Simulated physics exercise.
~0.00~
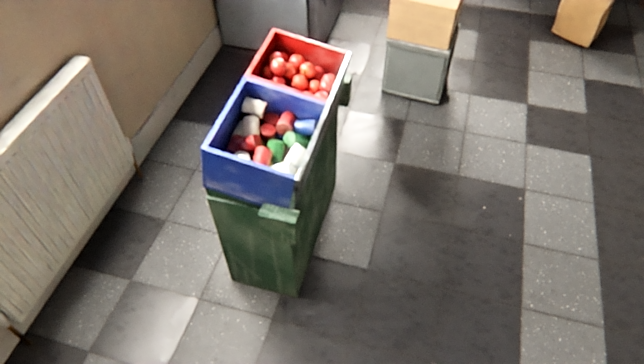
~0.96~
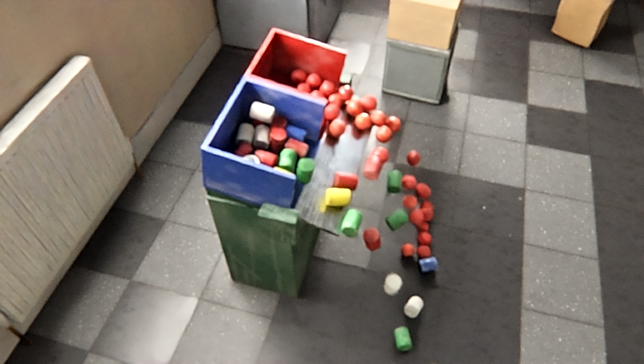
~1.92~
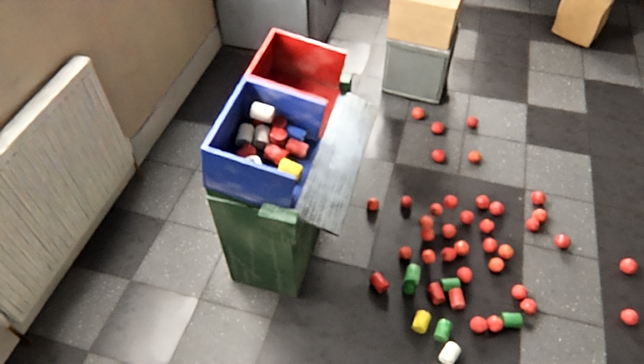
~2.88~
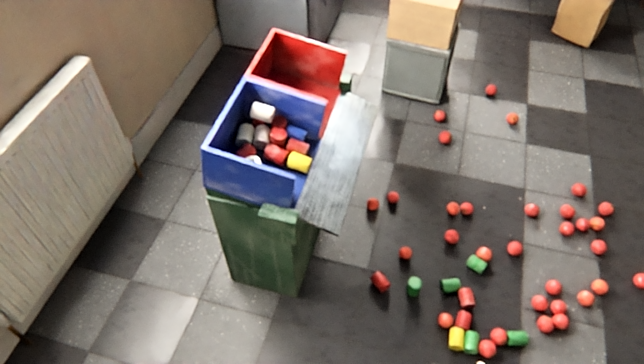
On a tiled floor, a flap drops and spills every tomato but only some spice jars.
